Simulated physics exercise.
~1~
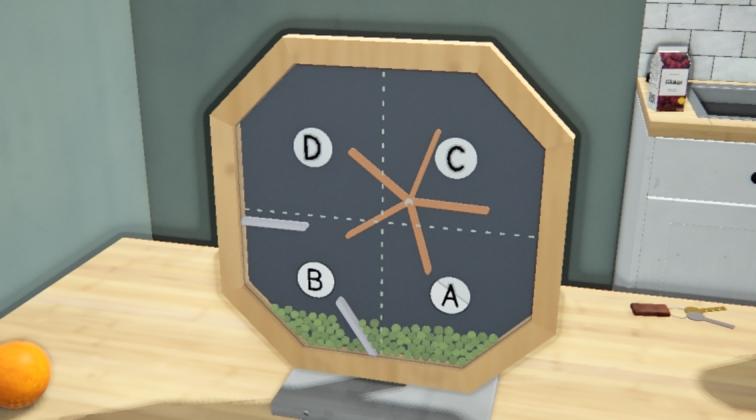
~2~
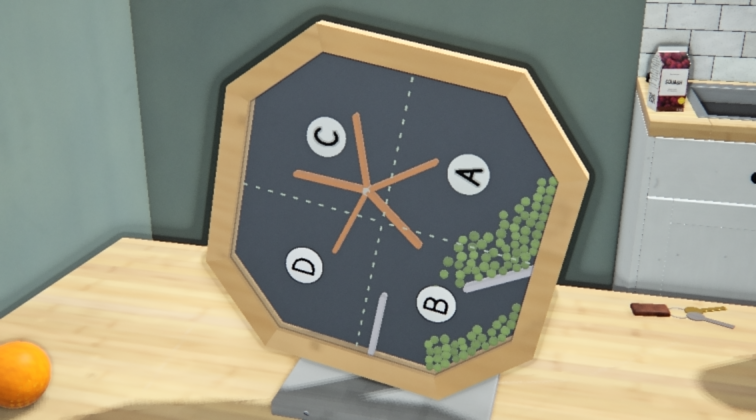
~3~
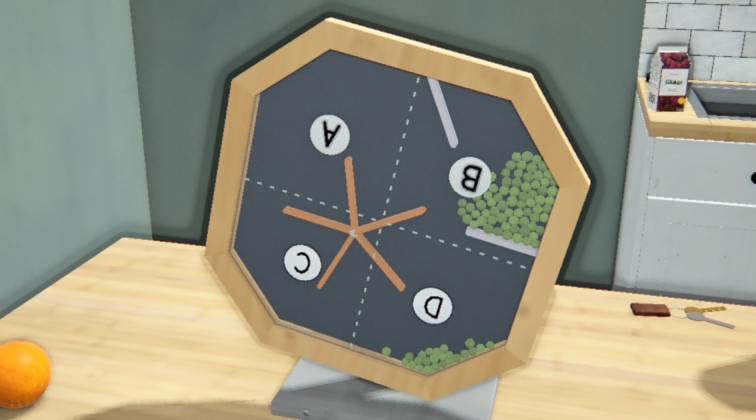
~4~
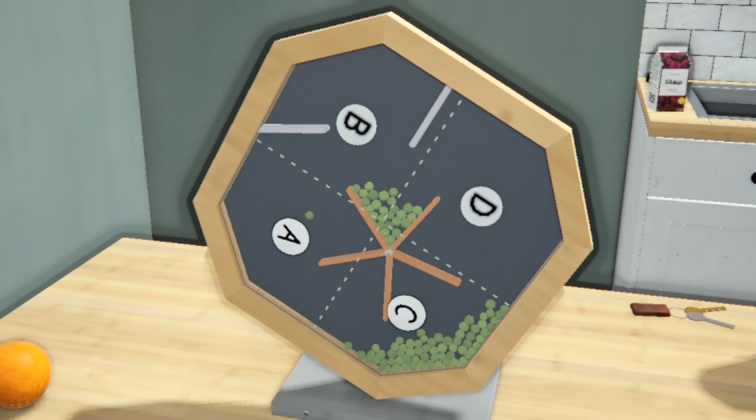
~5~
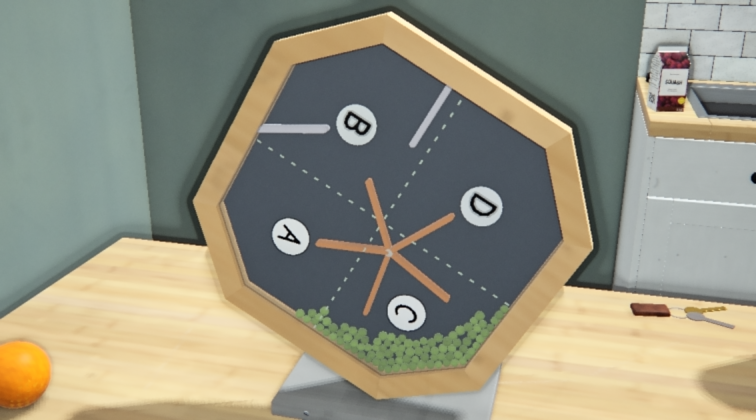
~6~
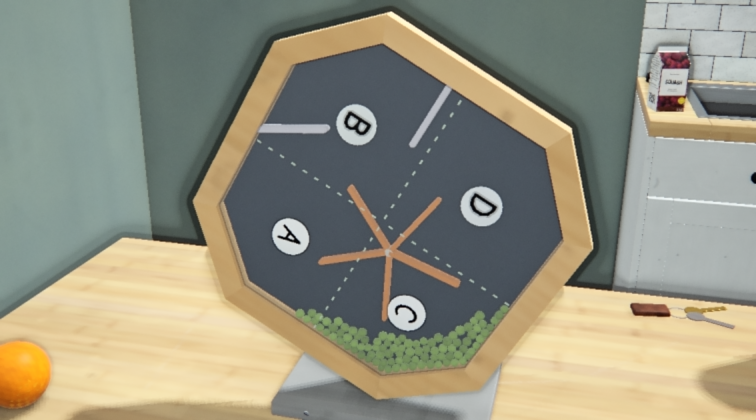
In a kitchen, seen from the front and slightly above, an eight-sided wooden case with a dark panel stands on a grey base on a pale wooden counter, an orange at lower left. Dashed lines divide it into quarters lettered A to D, with an orange-brown five-armed wheel, two grey bars and green beads along the bottom. The case turns anticlockwise, and the beads pile up at right around a bar. Turning on past upside down, it drops some onto the wheel's arms. It stops tilted; the wheel shifts and the last beads fall, nearly all resting in C.
